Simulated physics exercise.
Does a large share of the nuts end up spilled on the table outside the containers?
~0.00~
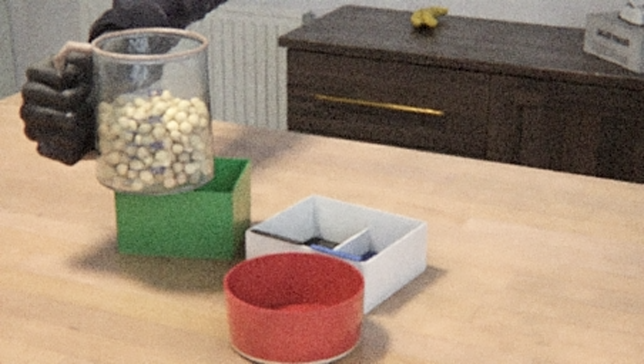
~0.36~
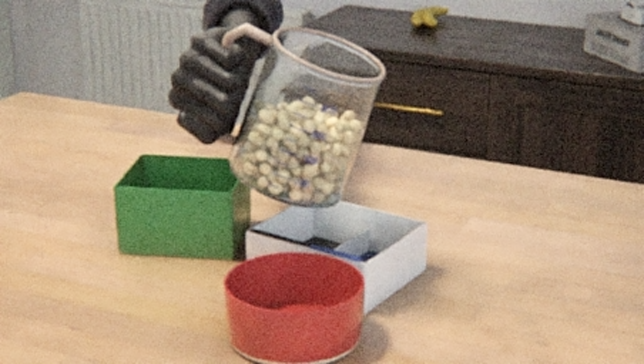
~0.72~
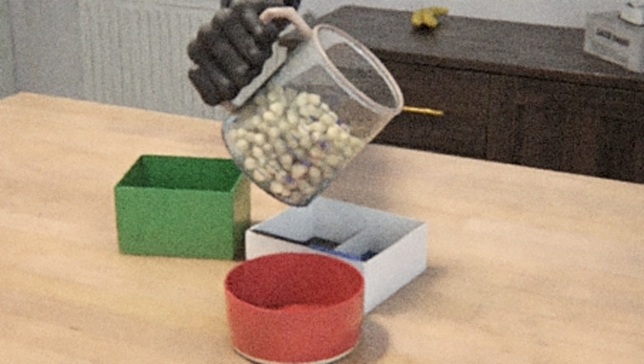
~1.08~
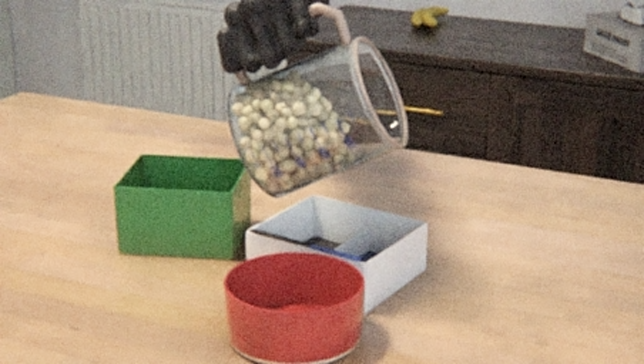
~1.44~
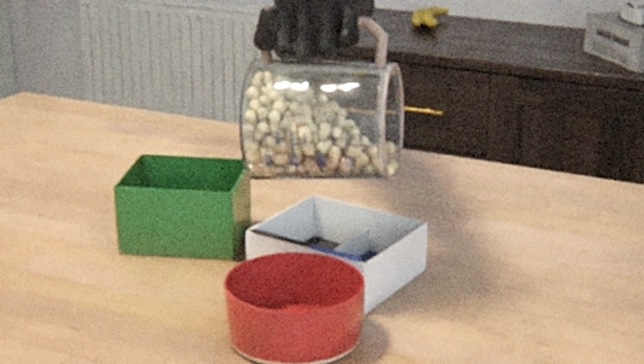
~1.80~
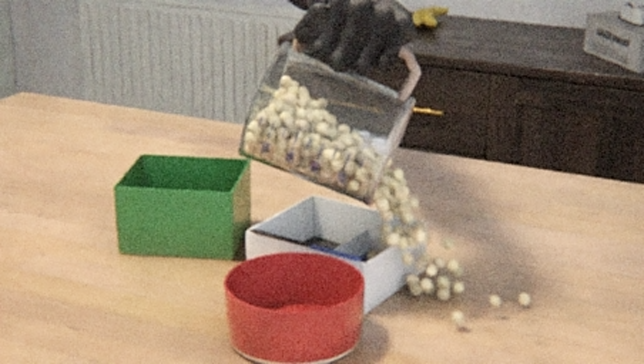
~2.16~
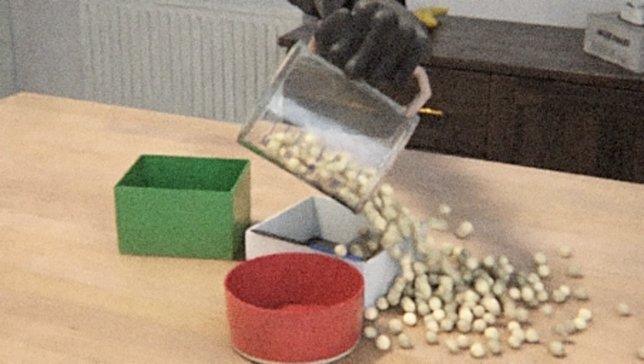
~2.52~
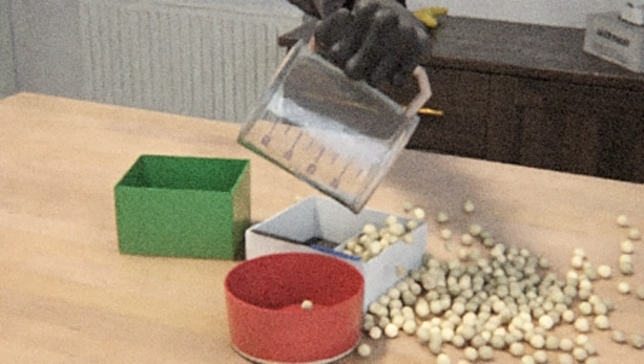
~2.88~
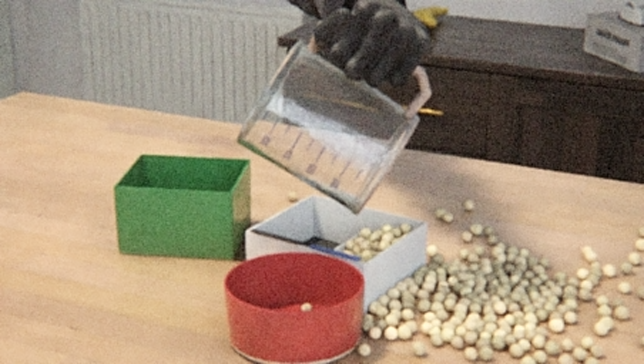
Yes, most of the nuts end up on the table to the right of the containers. A good share lands in the blue section of the divided tin, while the red dish and the green tin get almost none.
